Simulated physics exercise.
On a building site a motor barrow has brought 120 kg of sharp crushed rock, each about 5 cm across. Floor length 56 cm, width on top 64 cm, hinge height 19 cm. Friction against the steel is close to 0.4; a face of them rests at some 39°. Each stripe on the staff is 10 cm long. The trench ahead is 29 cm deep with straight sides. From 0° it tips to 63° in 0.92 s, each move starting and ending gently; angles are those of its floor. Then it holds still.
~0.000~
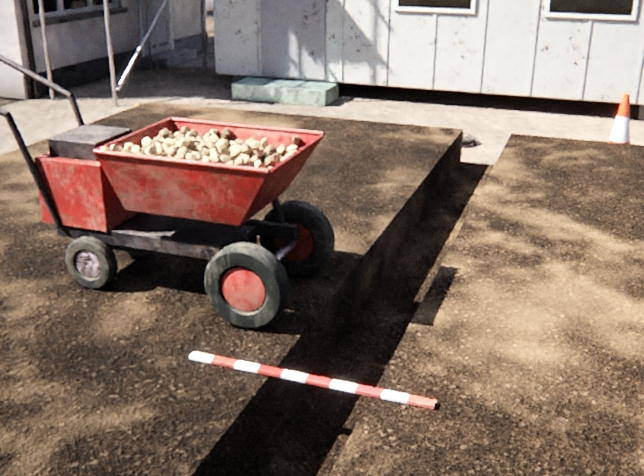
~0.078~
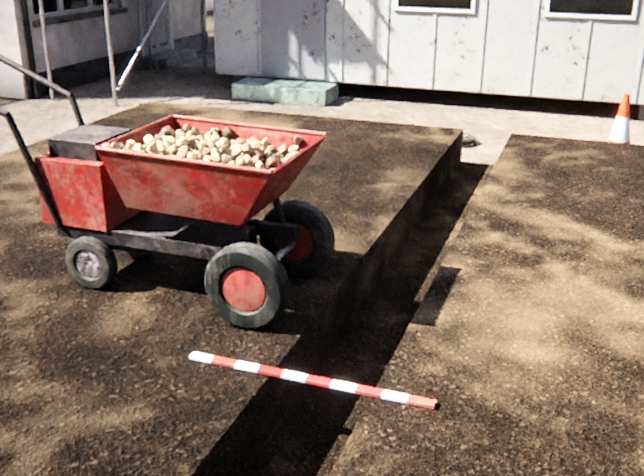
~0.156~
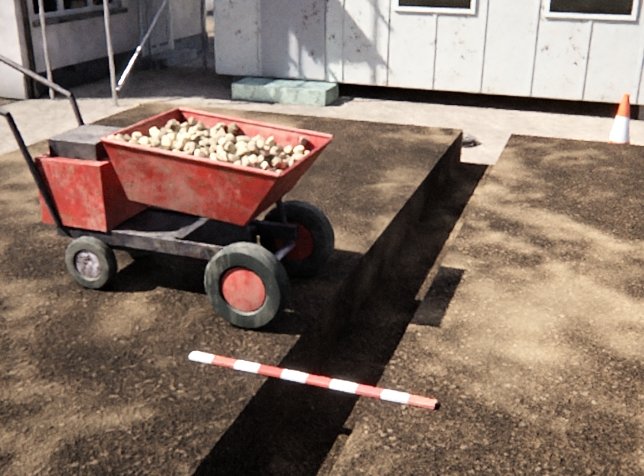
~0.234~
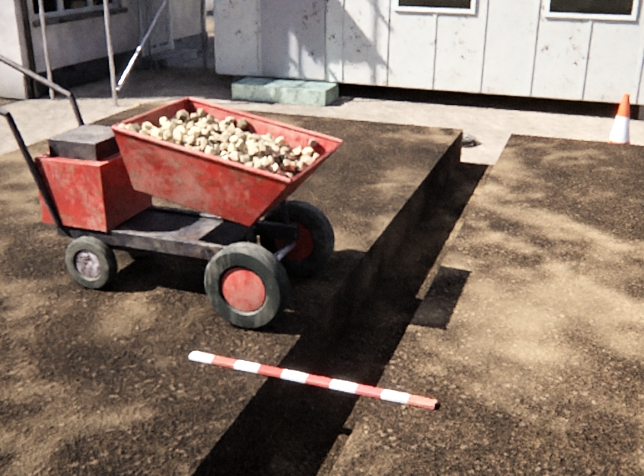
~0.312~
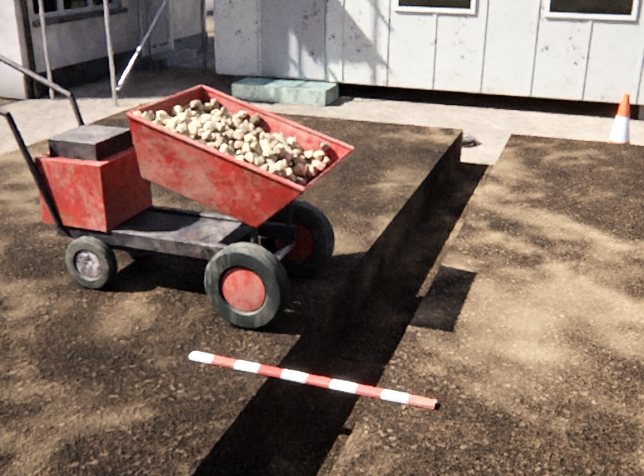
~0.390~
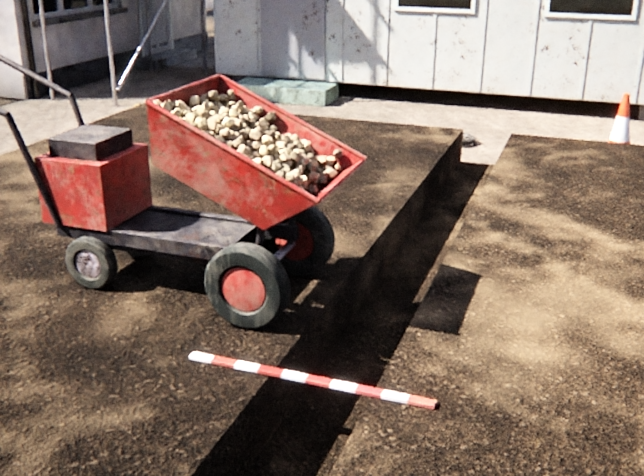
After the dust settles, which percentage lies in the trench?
Roughly 13 per cent ends in the trench.
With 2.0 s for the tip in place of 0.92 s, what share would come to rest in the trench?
It would be near 20 per cent.
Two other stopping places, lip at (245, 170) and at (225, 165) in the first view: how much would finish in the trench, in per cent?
Near 25 per cent from the first place, 35 from the second.
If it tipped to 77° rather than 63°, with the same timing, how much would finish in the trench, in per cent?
It would be near 45 per cent.
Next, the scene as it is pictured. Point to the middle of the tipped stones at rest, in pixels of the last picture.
Their middle is at about (439, 323).
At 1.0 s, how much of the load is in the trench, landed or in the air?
Some 5 per cent.
After 0.7 s the floor is at 53°; 100 % in the skip; the foremost stones are at (360, 233).
After 1.0 s the floor is at 63°; 87 % in the skip, 5 % in the trench, 8 % past the trench; the foremost stones are at (446, 321).
After 1.4 s the floor is at 63°; 65 % in the skip, 6 % in the trench, 29 % past the trench; the foremost stones are at (561, 346).
After 3.3 s the floor is at 63°; 56 % in the skip, 13 % in the trench, 31 % past the trench; the foremost stones are at (610, 355).
